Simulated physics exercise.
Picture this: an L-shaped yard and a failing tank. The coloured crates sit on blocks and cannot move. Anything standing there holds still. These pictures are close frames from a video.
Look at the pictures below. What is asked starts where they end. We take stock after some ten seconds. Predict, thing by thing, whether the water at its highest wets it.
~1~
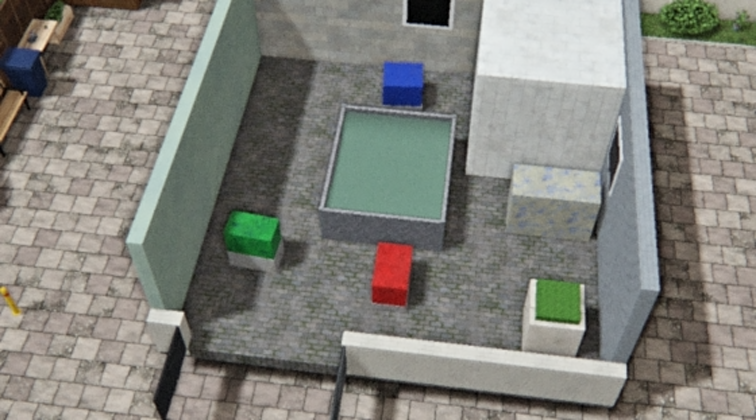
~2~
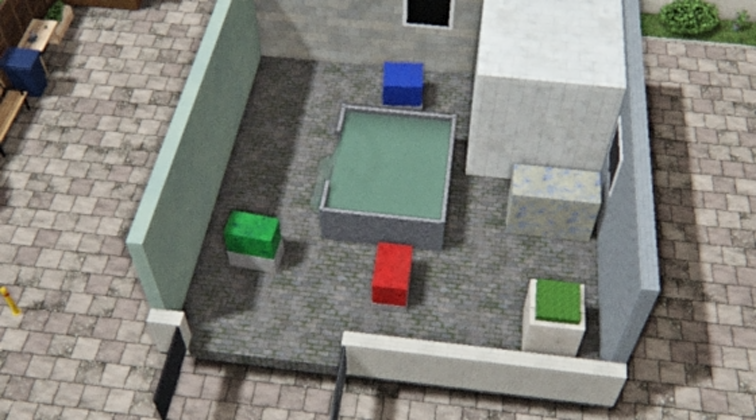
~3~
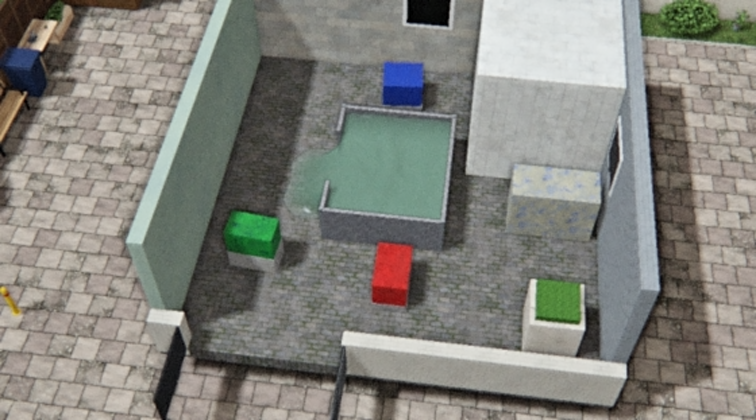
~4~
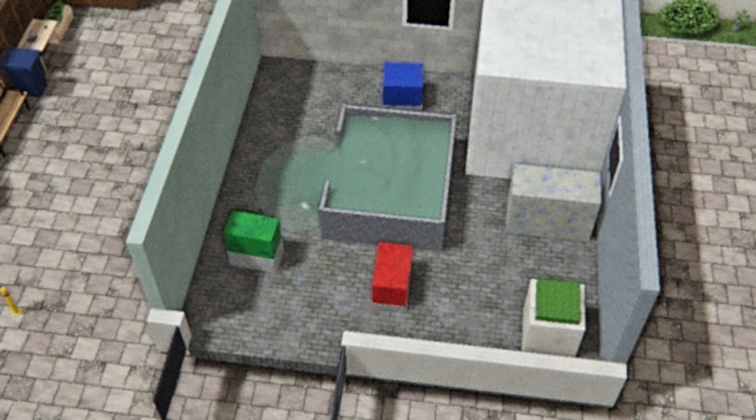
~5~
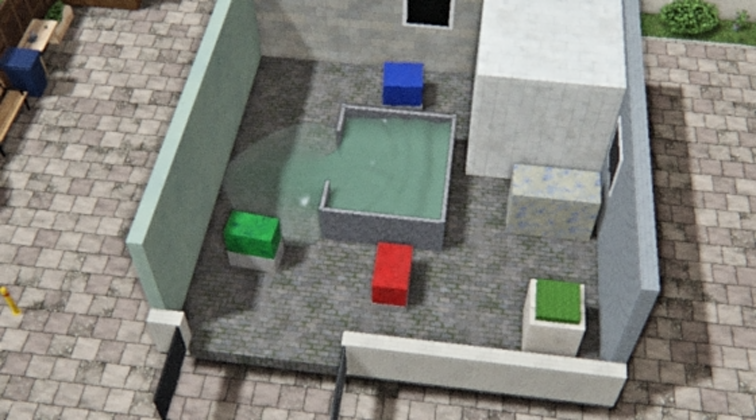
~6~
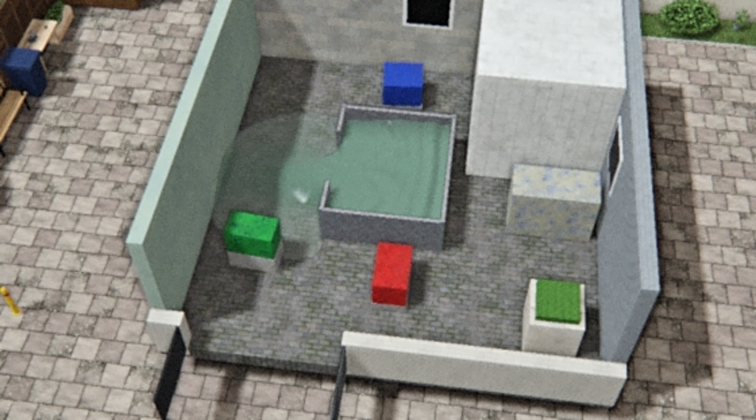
In order: The green crate doesn't get caught by the water; the red crate doesn't get caught by the water; the blue crate gets caught by the water.
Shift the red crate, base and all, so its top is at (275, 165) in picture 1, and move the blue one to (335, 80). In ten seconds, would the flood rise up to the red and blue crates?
The red crate is flooded, the blue crate is flooded.
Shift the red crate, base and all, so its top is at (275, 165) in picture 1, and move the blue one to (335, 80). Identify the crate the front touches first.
Going by the pictures, it's the red one.
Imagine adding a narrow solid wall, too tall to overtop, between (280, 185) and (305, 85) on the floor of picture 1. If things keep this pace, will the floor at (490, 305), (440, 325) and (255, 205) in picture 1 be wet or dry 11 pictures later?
First unwetted, then unwetted, then inundated.
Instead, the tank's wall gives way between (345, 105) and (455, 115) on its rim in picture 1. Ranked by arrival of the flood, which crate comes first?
First in line is the one in blue.
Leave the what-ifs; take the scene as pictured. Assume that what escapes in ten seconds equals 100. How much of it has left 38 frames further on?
Approximately 70 in a hundred, I think.
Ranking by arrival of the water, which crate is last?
I think it's the red one.
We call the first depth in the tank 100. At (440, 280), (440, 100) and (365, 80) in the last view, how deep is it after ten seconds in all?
Approx. values, in order: 4 %, 25 %, 20 %.
A moment on, water covers 20 % of the floor; the green crate water round its plinth, the red crate not reached, the blue crate not reached.
Next, water covers 35 % of the floor; the green crate water round its plinth, the red crate not reached, the blue crate not reached.
Then, water covers 50 % of the floor; the green crate water round its plinth, the red crate not reached, the blue crate water round its plinth.
Later, water covers 70 % of the floor; the green crate water round its plinth, the red crate water round its plinth, the blue crate water round its plinth.
In the end, water covers 95 % of the floor; the green crate stayed above the water, the red crate stayed above the water, the blue crate was topped.
